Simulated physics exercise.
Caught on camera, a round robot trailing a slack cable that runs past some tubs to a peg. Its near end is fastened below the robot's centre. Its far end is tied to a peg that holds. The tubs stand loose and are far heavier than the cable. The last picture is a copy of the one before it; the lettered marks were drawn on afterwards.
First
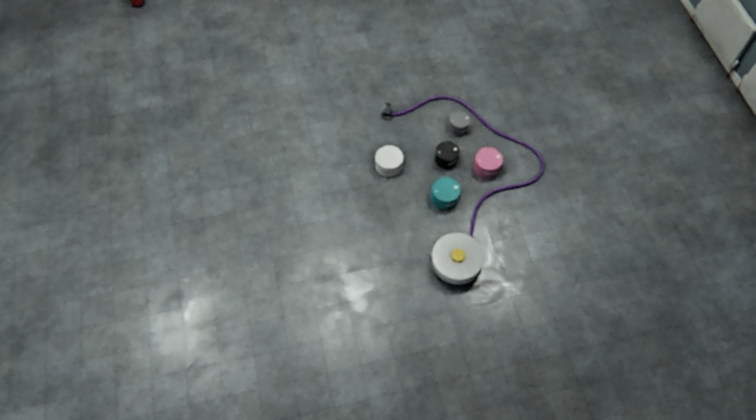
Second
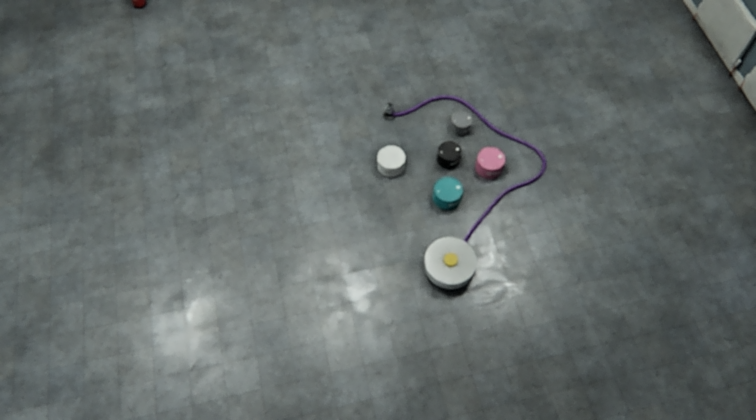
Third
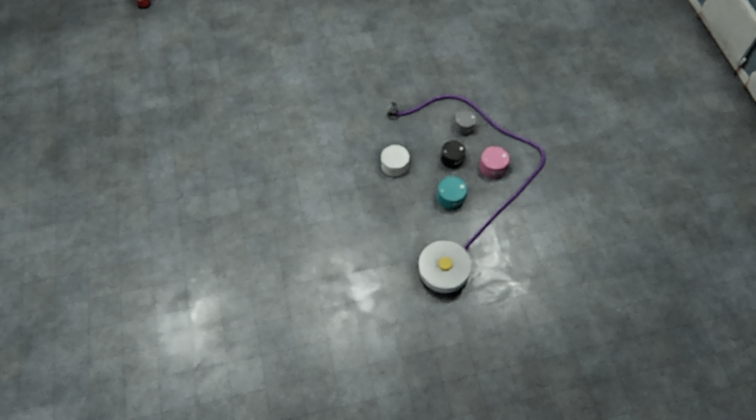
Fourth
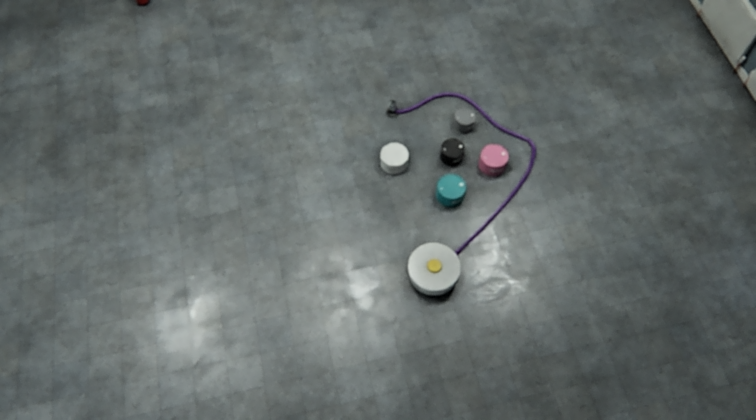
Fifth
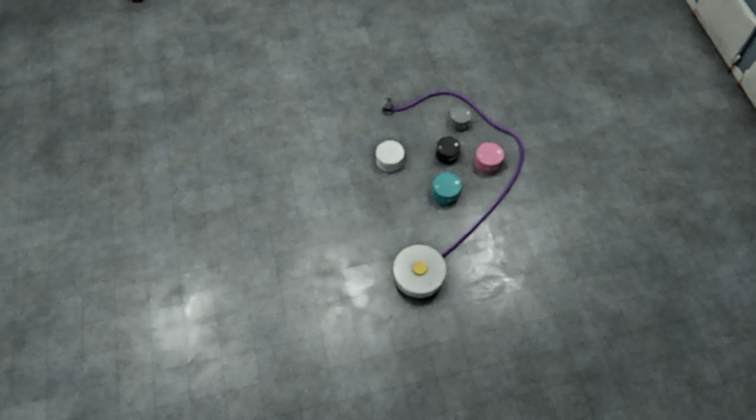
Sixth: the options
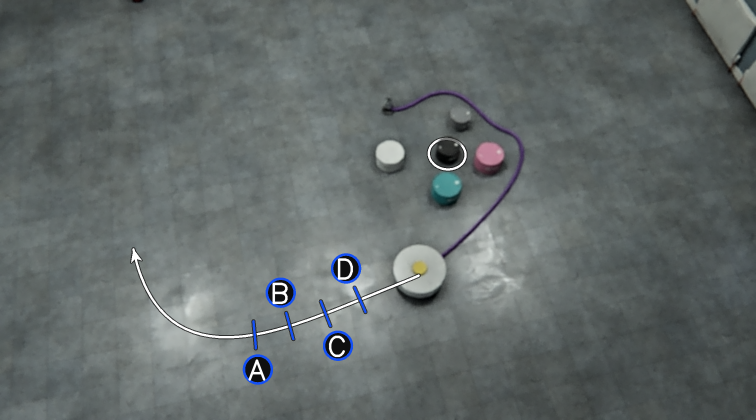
A grey, faintly tiled floor with glossy patches of reflected light is seen from high above, the view shifting very slightly. Right of centre sit white, black, grey, pink and turquoise tubs, with a purple cord curving from a small dark peg around their right side to a round white robot with a yellow centre below them. The robot slides a short way left and slightly down, drawing the cord's lower bend straighter and closer to the pink tub, while the tubs stay put.
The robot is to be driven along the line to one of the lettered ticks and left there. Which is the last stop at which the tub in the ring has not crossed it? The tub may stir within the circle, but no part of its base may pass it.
Mark C.
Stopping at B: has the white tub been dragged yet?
No.
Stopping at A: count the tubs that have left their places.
Four.
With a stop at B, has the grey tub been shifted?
Yes.
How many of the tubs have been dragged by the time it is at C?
Two.
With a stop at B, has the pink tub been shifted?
Yes.
On the marked copy, A at (255, 335); B at (290, 326); C at (326, 313); D at (360, 300); the ring at (447, 154); the route from (419, 276) via (246, 336) to (133, 249).
With C. Early on, robot (388, 285); black tub (448, 150).
Further on, robot (354, 299); grey tub (459, 121); black tub (448, 150).
At the end, robot (325, 310); grey tub (455, 128); black tub (448, 150); pink tub (473, 158); the black tub is still in its ring.
As for the rest, A drags the ringed tub to (415, 157); B drags the ringed tub to (431, 153); D is safe but short.
